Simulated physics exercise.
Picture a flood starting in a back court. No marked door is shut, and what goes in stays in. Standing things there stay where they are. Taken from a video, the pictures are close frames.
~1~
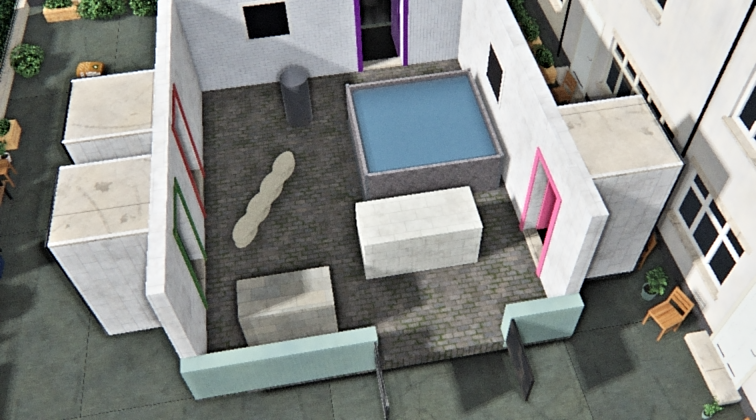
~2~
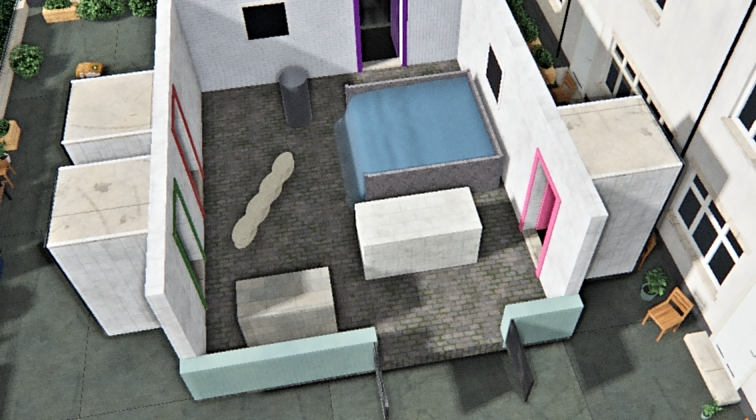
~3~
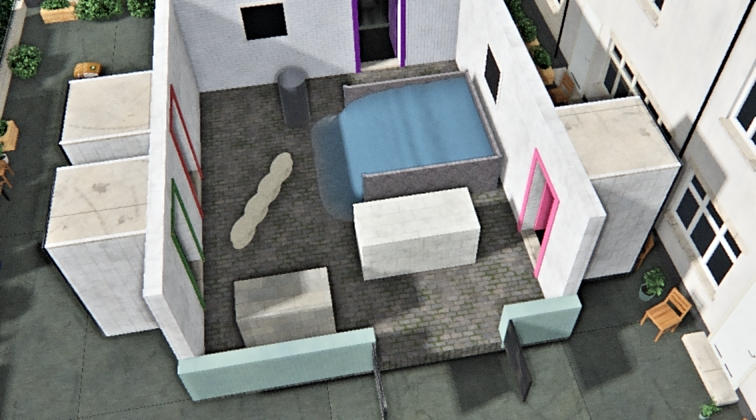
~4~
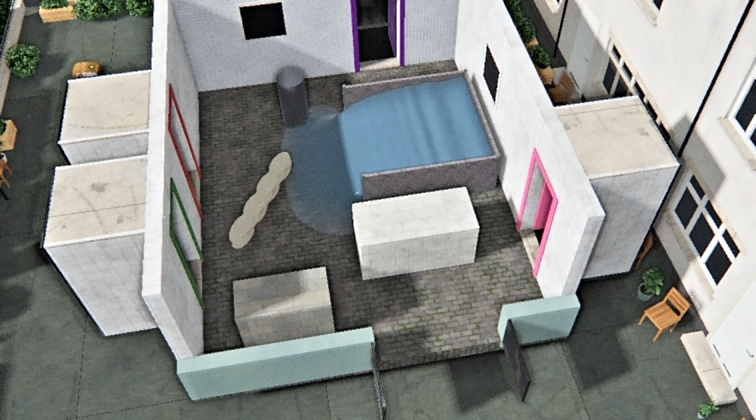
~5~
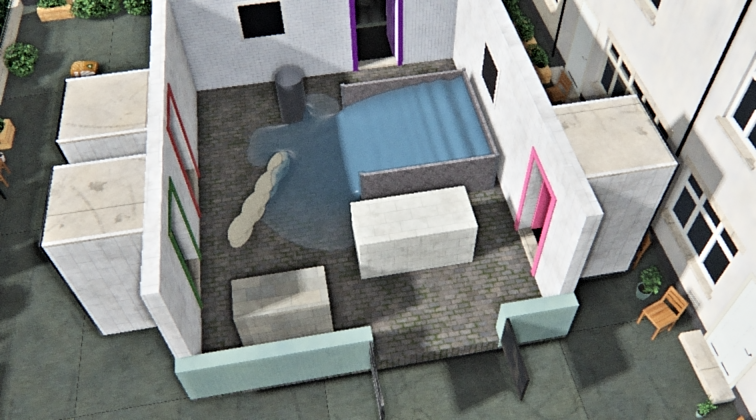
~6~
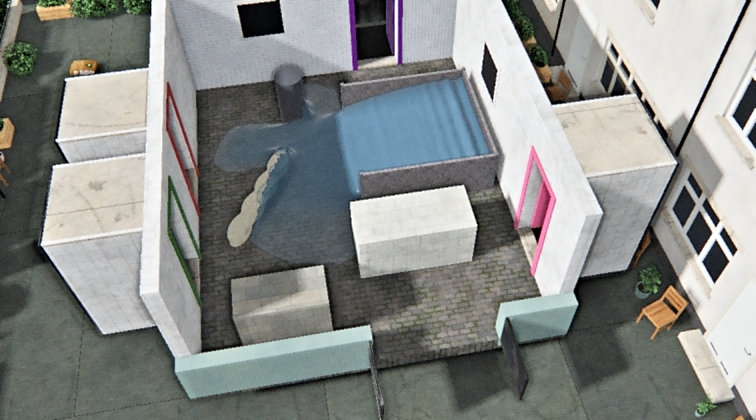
A large blue pool in a walled courtyard lost its left side, and water poured out leftward across the dark paving, spreading around the grey cylinder and the wavy pale bench.
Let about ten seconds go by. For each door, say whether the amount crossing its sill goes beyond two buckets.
Door by door: Pink door - beyond two buckets, purple door - beyond two buckets, red door - two buckets at most, green door - beyond two buckets.
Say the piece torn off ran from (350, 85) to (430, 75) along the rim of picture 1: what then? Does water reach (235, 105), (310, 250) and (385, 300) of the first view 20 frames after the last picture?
In turn: Inundated, then untouched, then untouched.
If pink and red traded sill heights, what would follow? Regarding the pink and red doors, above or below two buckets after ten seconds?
Lab note: Pink door doesn't reach it; red door crosses the line.
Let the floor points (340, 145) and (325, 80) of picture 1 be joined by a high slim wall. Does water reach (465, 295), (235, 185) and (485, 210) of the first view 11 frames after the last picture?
Taking the points in turn, they are high and dry, inundated and high and dry.
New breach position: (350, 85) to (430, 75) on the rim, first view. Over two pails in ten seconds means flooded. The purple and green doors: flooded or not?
Result: Purple gets flooded, green stays unflooded.
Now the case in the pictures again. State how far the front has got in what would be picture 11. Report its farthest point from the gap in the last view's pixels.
About at (202, 326).
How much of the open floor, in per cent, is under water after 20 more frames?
Roughly 85 percent, I reckon.
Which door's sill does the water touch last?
Result: The pink-painted one.
A moment on, water covers 45 % of the floor; the pink door not reached, the purple door not reached, the red door wet at the sill, nothing in, the green door wet at the sill, nothing in.
Next, water covers 55 % of the floor; the pink door not reached, the purple door wet at the sill, nothing in, the red door wet at the sill, nothing in, the green door under two buckets in.
Then, water covers 85 % of the floor; the pink door not reached, the purple door wet at the sill, nothing in, the red door wet at the sill, nothing in, the green door over two buckets in.
Later, water covers 95 % of the floor; the pink door over two buckets in, the purple door over two buckets in, the red door wet at the sill, nothing in, the green door far over two buckets in.
In the end, water covers 95 % of the floor; the pink door far over two buckets in, the purple door far over two buckets in, the red door wet at the sill, nothing in, the green door far over two buckets in.
